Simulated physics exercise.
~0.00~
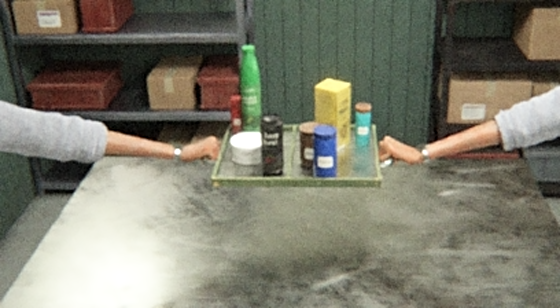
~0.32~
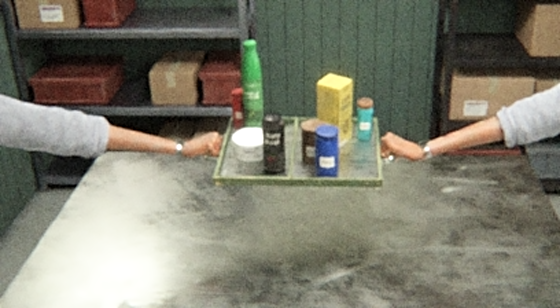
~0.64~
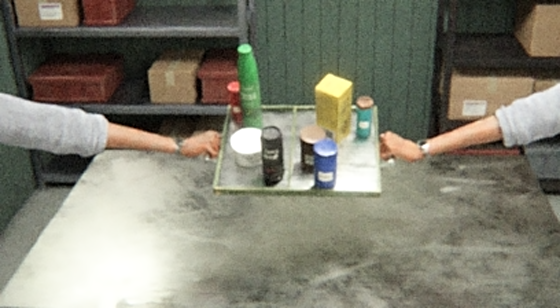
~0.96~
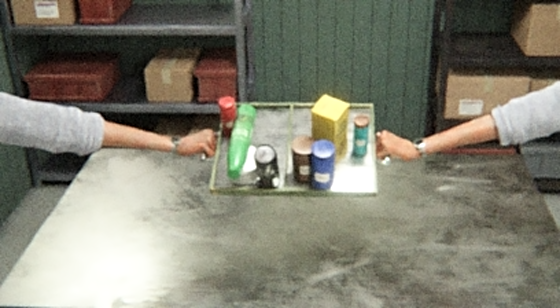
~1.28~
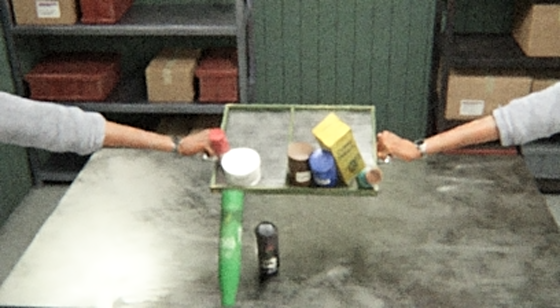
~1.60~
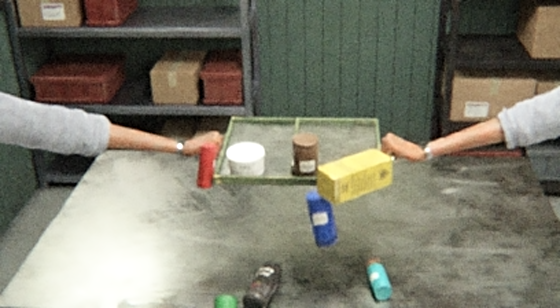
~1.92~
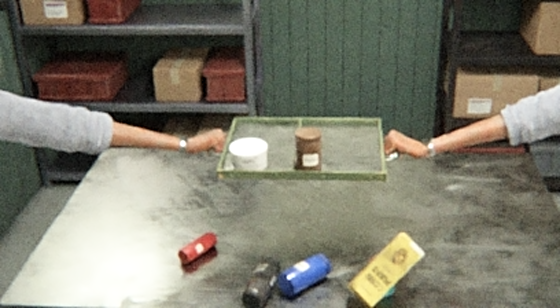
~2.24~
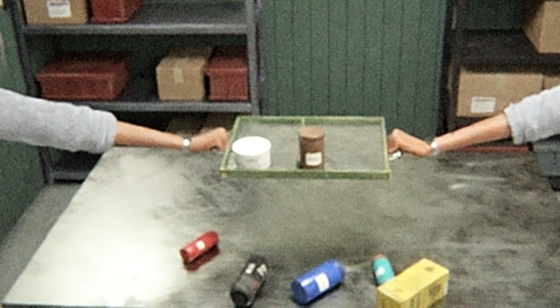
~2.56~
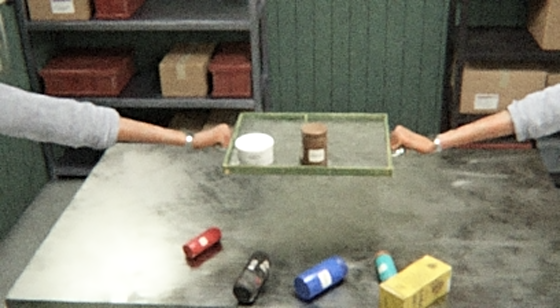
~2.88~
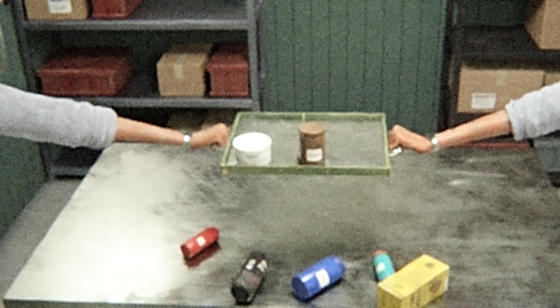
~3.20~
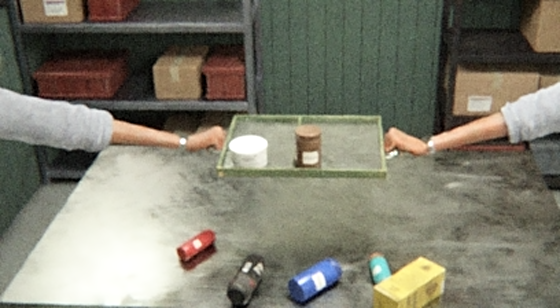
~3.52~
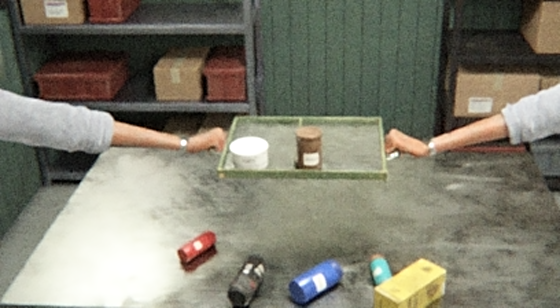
The clip opens with two hands holding a rimmed tray of assorted containers above a dark, worn table, with shelves of boxes behind. The near edge of the tray dips, and the containers begin to lean, the tall green bottle toppling onto its side. The green bottle and black can drop off the front first, followed by the blue jar and turquoise shaker. As the tray swings back, the yellow carton and red shaker also tumble off. The tray ends level, still holding the white tub and brown jar, while five fallen items lie on the table and the green bottle is out of sight.
